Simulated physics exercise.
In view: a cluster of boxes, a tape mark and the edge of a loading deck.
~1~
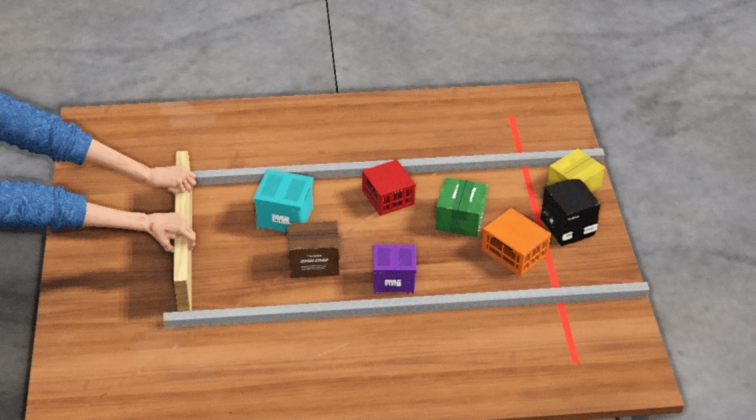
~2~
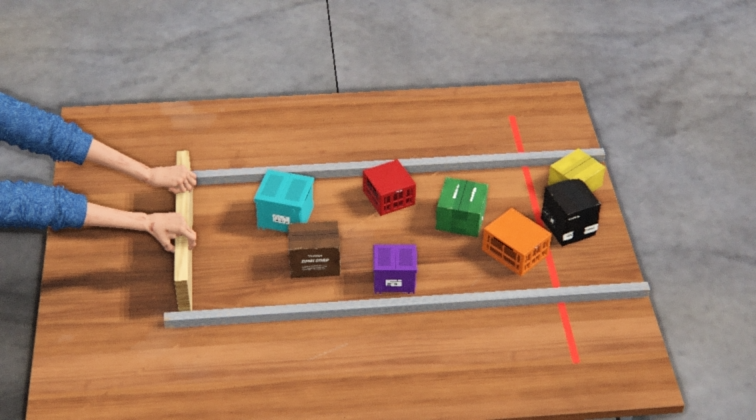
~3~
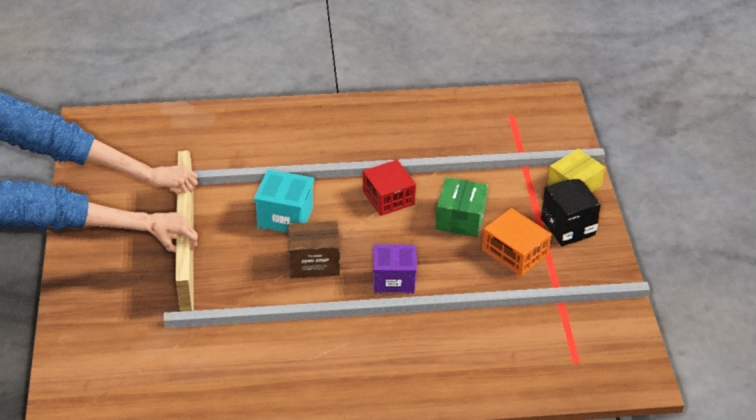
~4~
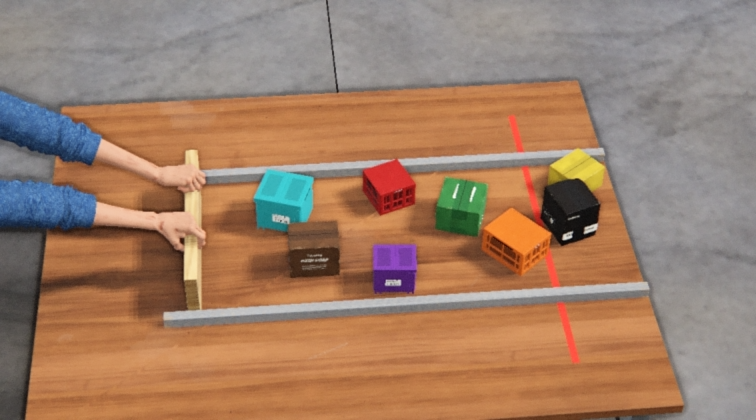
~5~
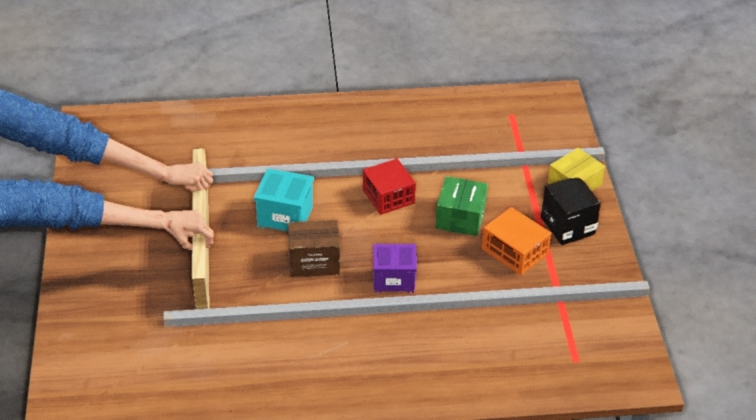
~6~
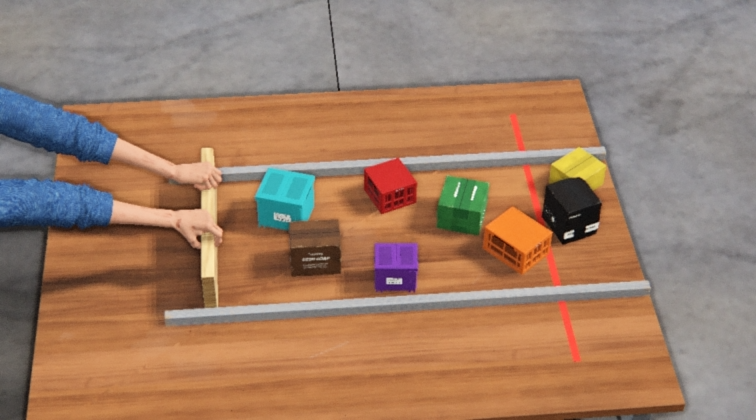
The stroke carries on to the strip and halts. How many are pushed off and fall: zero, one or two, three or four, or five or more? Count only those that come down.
The number that fall off is one or two.
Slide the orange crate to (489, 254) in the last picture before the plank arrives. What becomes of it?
It stays on.
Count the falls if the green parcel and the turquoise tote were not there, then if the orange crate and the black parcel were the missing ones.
It would be 0 and 1.
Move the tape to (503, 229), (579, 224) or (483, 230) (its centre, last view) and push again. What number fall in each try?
Down on the ground: 0, 5 and 0.
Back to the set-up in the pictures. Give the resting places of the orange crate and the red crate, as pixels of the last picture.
The orange crate stops around (621, 251); the red crate around (597, 171).
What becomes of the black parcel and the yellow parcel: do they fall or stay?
The black parcel drops off, the yellow parcel drops off.
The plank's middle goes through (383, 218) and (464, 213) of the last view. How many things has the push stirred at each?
5 and 7.
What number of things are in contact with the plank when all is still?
It touches 3.
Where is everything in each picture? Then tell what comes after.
Yellow parcel (576, 176); black parcel (570, 211); orange crate (516, 242); plank (184, 231); tape (541, 228), in the first picture.
Black parcel (571, 211); plank (184, 231), in the second picture.
Orange crate (516, 242); red crate (389, 188), in the third picture.
Yellow parcel (576, 176); brown box (314, 249), in the fourth picture.
Black parcel (570, 210); turquoise tote (285, 202), in the fifth picture.
Yellow parcel (577, 174); black parcel (572, 210); orange crate (517, 240); plank (209, 228); tape (542, 226), in the sixth picture.
Soon after, none off yet; yellow parcel at rest near (577, 174); black parcel at rest near (572, 210); orange crate at rest near (517, 240).
Then, none off yet; yellow parcel at rest near (577, 174); black parcel at rest near (572, 210); orange crate at rest near (518, 241).
Further on, none off yet; yellow parcel moved a little near (583, 174); black parcel moved a little near (594, 211); orange crate moved about its own width near (558, 249).
By the end, the number that fall off is one or two; fallen, black parcel and yellow parcel.
